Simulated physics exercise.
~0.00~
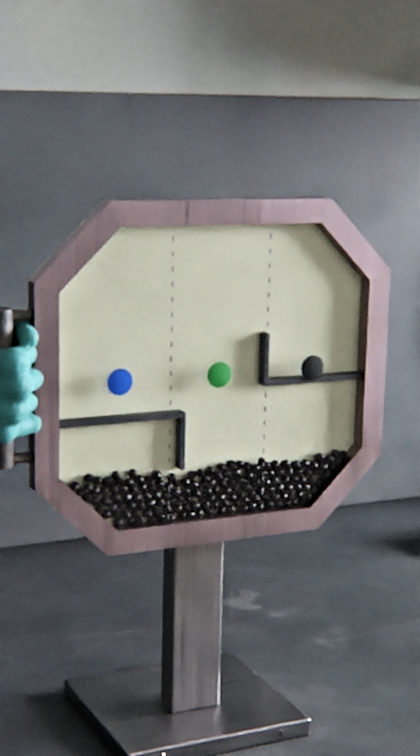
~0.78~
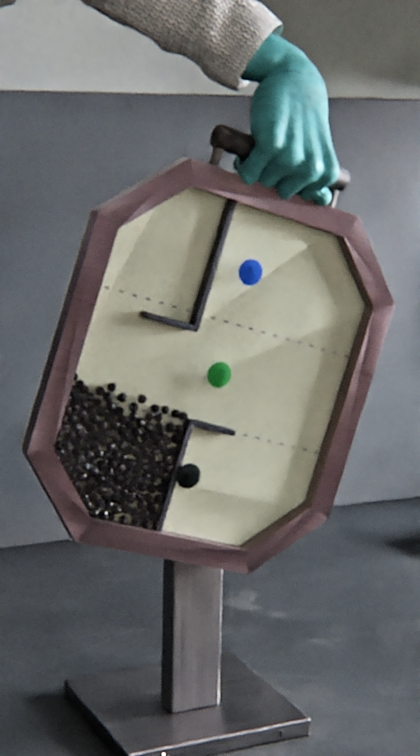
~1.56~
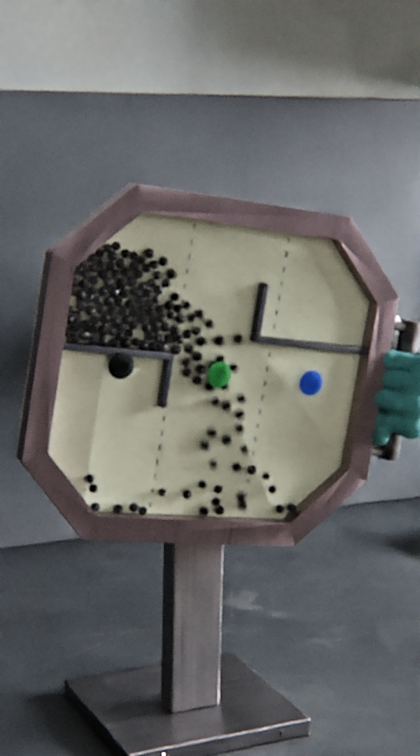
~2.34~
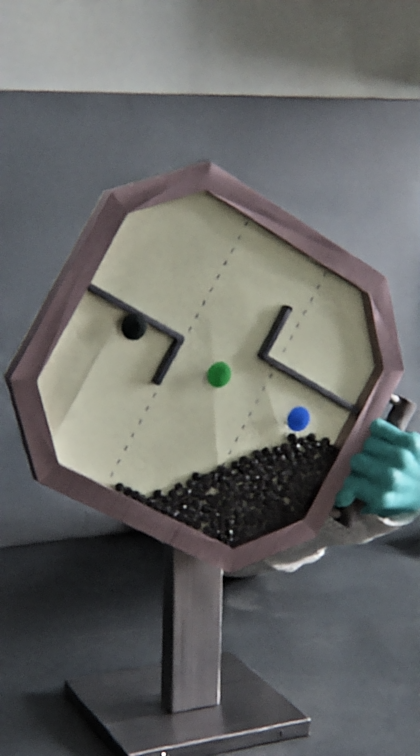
A flat, eight-sided case with a pinkish-brown rim swings on a stand, its black beads lying along the bottom beneath blue, green and black stickers and two bent dark ledges. A teal-gloved hand grips the handle at the left and swings it clockwise over the top, and the beads heap at the lower left against a ledge. As the handle comes round to the right, the beads sit high at the left, spilling off the ledge past the green sticker. The hand carries the handle to the lower right. The beads end pooled there, mostly in the blue strip, some in the green.
